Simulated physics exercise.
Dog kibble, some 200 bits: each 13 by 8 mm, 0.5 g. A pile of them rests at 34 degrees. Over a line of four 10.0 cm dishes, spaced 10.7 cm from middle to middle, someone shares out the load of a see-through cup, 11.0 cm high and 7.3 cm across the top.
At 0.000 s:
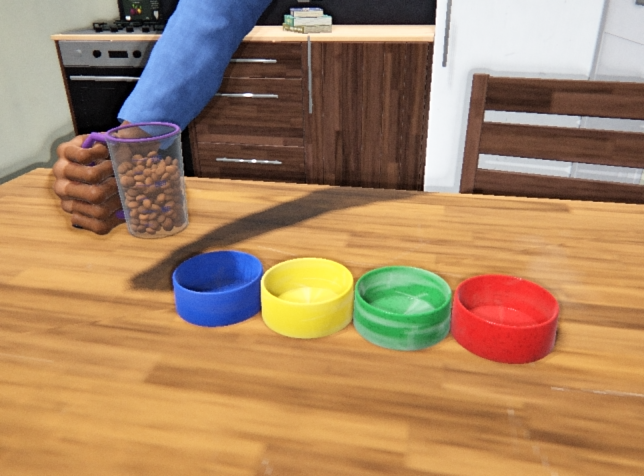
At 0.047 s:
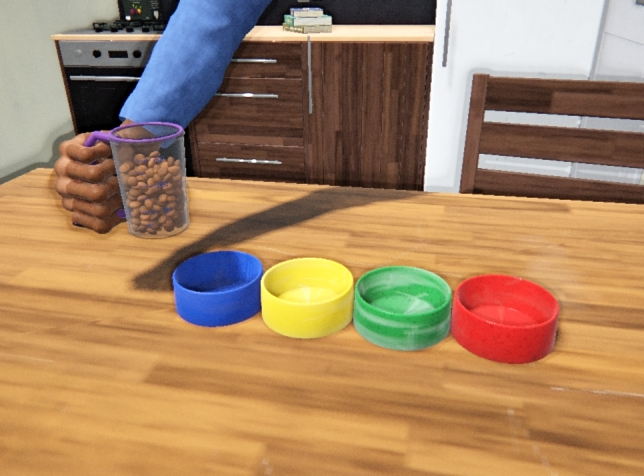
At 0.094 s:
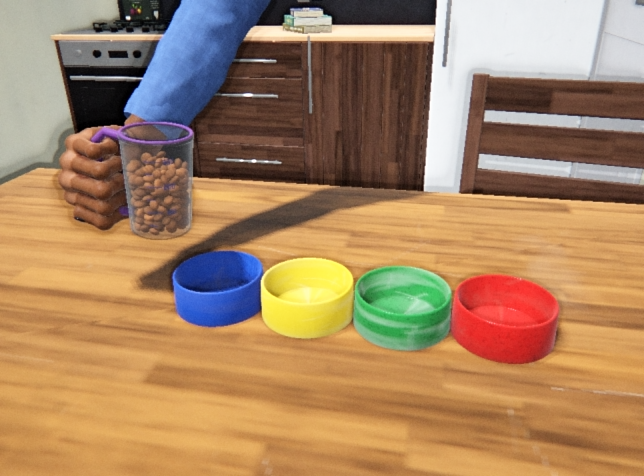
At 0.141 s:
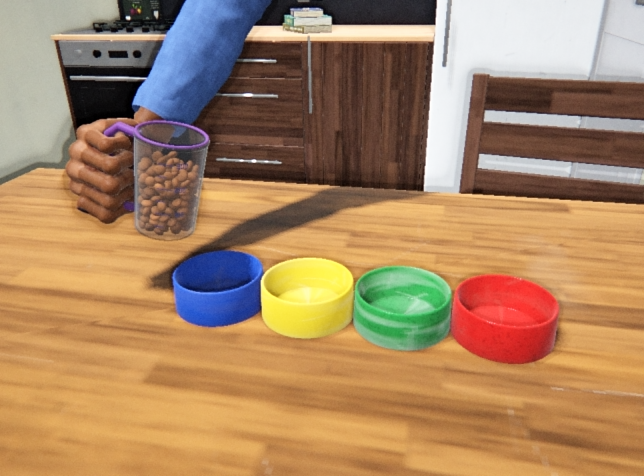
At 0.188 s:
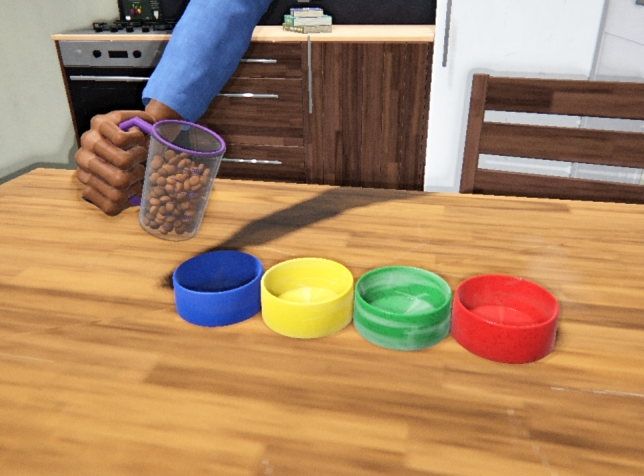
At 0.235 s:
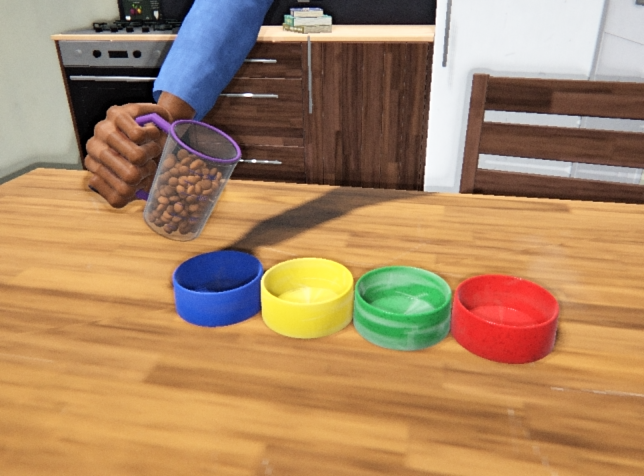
A hand at the end of a blue-sleeved arm holds a see-through cup with a purple rim and handle, filled with brown kibble, at the left of a wooden kitchen table seen from slightly above. Blue, yellow, green and red dishes sit in a row from left to right, before dark wood cabinets and a chair. The hand moves the cup slightly right, tilting it rightward, while the view stays still.
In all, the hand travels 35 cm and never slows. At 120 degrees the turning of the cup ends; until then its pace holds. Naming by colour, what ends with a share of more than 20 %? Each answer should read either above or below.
Red - above, blue - below, green - above, yellow - below, counter - below.
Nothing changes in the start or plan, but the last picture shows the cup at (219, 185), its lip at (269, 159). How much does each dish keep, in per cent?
Kept per dish: Red = 60, blue = 0, green = 0, yellow = 0.
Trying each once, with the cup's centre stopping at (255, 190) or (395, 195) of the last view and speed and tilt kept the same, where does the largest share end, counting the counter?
Yellow, then green.
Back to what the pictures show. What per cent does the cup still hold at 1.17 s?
I'd put it at roughly 15 per cent.
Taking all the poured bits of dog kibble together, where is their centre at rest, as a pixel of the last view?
Near (439, 314).
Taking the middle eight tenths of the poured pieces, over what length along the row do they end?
It covers some 14 centimetres of the row.
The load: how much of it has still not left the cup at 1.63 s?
Some 0 per cent of the load.
After 0.80 s, tilt 118 degrees; cup holds 90 %, green 10 %.
After 1.17 s, tilt 120 degrees; cup holds 15 %, red 20 %, green 50 %.
After 1.63 s, tilt 120 degrees; cup holds 0 %, red 45 %, green 50 %.
At rest (2.0 s), red 45 %, blue 0 %, green 50 %, yellow 0 %, counter 5 %.
